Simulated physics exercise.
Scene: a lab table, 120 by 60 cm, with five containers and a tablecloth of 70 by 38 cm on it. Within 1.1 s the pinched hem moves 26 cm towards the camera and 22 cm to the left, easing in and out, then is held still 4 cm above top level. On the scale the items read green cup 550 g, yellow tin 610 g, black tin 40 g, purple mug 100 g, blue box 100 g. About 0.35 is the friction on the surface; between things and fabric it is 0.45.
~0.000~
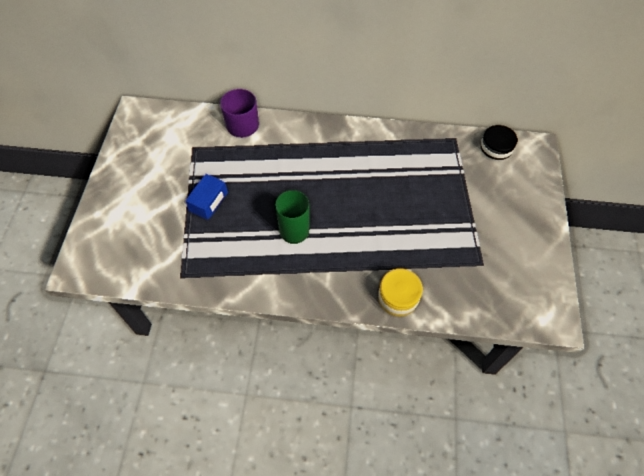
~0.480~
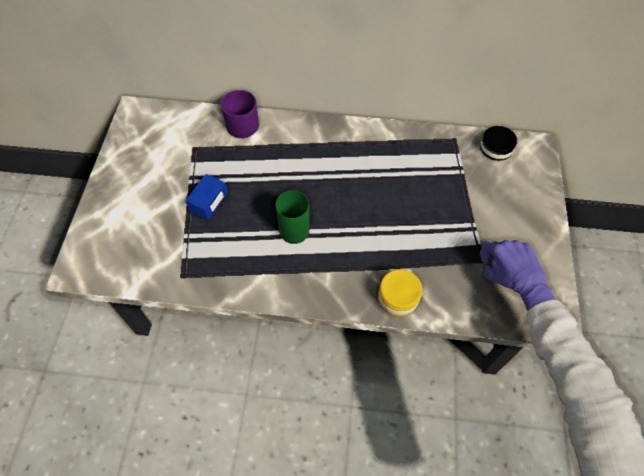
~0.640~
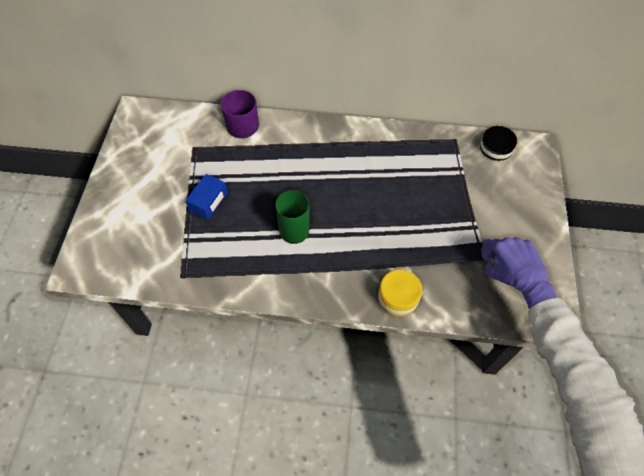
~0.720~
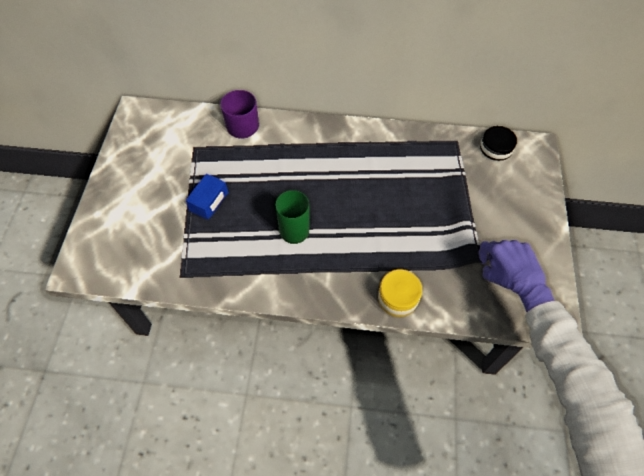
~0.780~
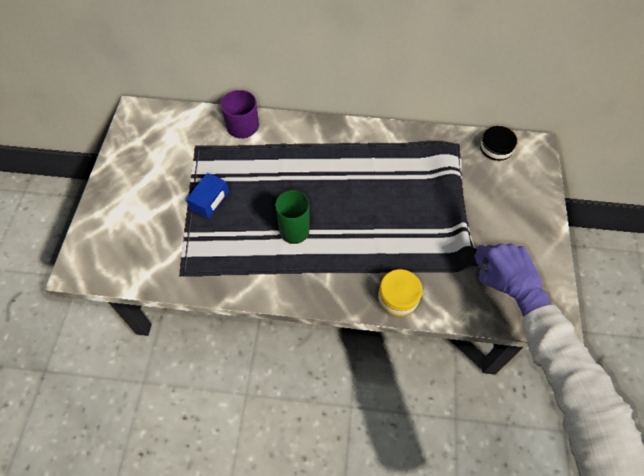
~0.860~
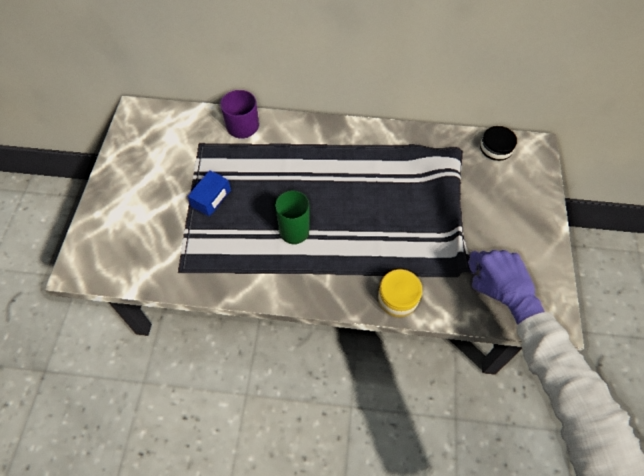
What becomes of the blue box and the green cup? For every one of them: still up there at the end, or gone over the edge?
At the end, watch the blue box hang in there, watch the green cup hang in there.
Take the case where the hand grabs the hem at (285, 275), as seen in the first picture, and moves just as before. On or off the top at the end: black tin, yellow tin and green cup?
Black tin is left on top, yellow tin is left on top, green cup is lost.
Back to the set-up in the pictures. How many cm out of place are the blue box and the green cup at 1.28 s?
For the blue box it's around 2 cm, and for the green cup around 0 cm.
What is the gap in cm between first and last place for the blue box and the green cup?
Net shift, approx.: Blue box = 4 cm, green cup = 4 cm.
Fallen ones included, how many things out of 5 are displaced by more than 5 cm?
1.
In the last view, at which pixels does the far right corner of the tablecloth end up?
That corner comes to rest close to (420, 252) in the last view.
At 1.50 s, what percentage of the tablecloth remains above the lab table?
Some 95 per cent of it.
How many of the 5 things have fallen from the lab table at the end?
All told, 0.
By 1.1 s, 100 % of the tablecloth is still over the top; blue box 3 cm off its start.
By 1.3 s, 100 % of the tablecloth is still over the top; blue box 3 cm off its start.
By 1.5 s, 95 % of the tablecloth is still over the top; blue box 3 cm off its start at (213, 184), green cup 1 cm off its start at (296, 208), yellow tin 7 cm off its start at (372, 303).
By 1.7 s, 95 % of the tablecloth is still over the top; blue box 3 cm off its start, green cup 3 cm off its start, yellow tin 10 cm off its start.
By 3.3 s, 95 % of the tablecloth is still over the top; green cup 5 cm off its start at (298, 222), blue box 4 cm off its start at (218, 182), yellow tin 10 cm off its start at (363, 309).
